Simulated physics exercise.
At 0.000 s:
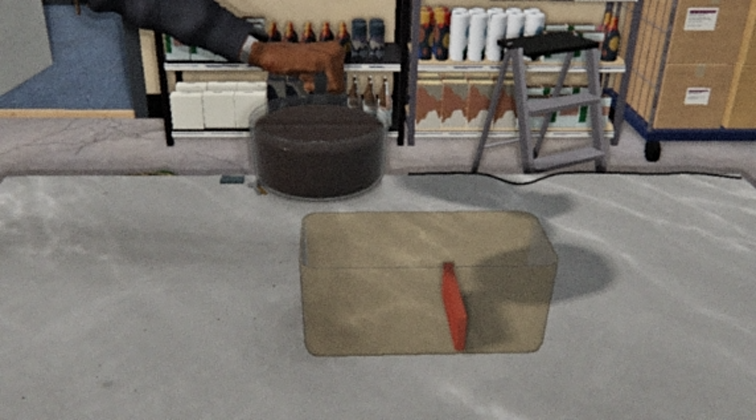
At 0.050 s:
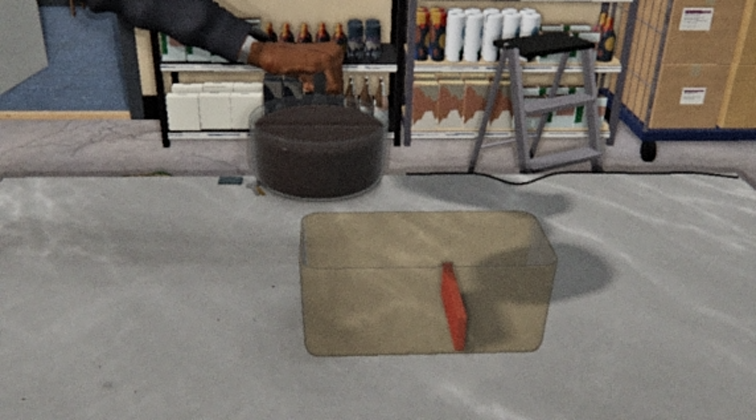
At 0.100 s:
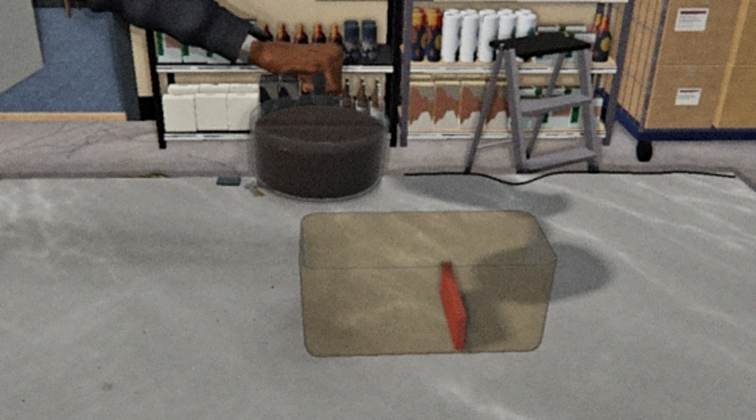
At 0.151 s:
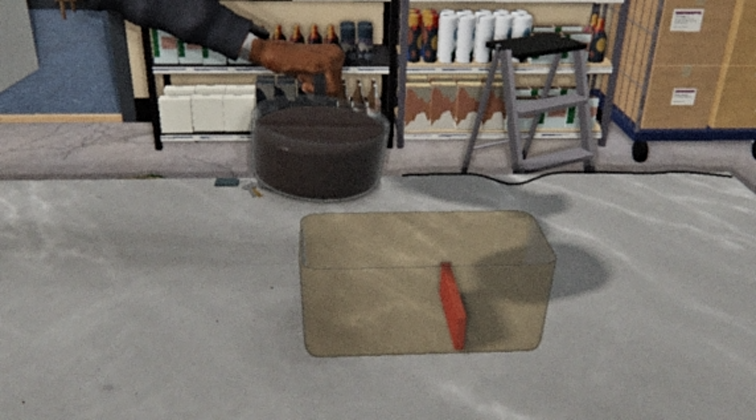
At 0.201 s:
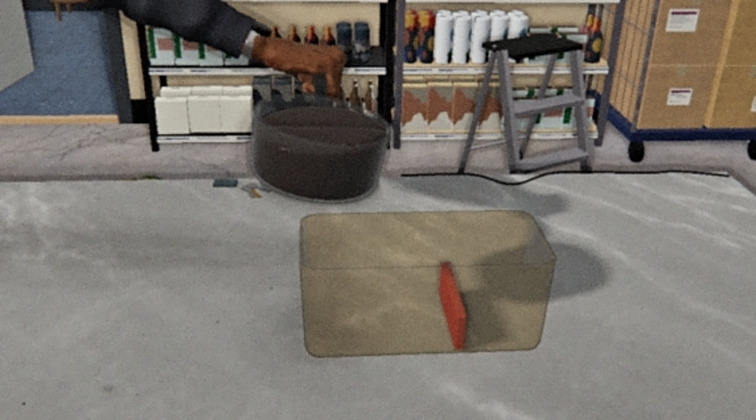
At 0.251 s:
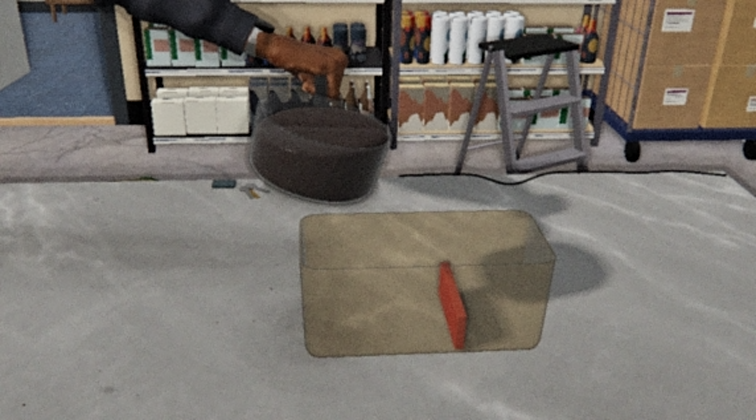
A hand held a small, dark pot of coffee above a gray counter and slowly tilted it slightly to the right, while the empty see-through basin with a red piece inside stayed still.
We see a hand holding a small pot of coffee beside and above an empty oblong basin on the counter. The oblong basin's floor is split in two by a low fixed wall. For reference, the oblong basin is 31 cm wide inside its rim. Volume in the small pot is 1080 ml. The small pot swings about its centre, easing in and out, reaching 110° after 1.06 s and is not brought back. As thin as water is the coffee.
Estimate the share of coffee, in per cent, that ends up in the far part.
About 18 per cent.
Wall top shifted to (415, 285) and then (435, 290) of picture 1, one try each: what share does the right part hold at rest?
First 65, then 45 per cent.
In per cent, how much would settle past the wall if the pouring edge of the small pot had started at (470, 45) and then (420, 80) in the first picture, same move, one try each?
In turn about 65 and 50 per cent.
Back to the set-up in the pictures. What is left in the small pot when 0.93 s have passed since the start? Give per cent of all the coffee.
Roughly 6 per cent.
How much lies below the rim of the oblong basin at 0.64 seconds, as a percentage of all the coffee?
Some 24 per cent.
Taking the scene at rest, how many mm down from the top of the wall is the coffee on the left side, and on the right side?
Near 16 mm for the left and near 38 mm for the right.
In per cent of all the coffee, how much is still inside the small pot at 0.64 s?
42 %.
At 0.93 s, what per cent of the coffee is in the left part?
The fraction is near 72 percent.
Then, 0.64 s in, the tilt is 73° and 42 per cent is still to pour, 19 is left of the wall and 5 right of it.
Then, 0.93 s in, the tilt is 106° and 6 per cent is still to pour, 73 is left of the wall and 16 right of it.
Then, 1.23 s in, the tilt is 110° and 0 per cent is still to pour, 79 is left of the wall and 17 right of it.
Then, 1.56 s in, the tilt is 110° and 0 per cent is still to pour, 79 is left of the wall and 18 right of it.
Finally, 79 per cent lies left of the wall, 18 right of it and 4 outside.
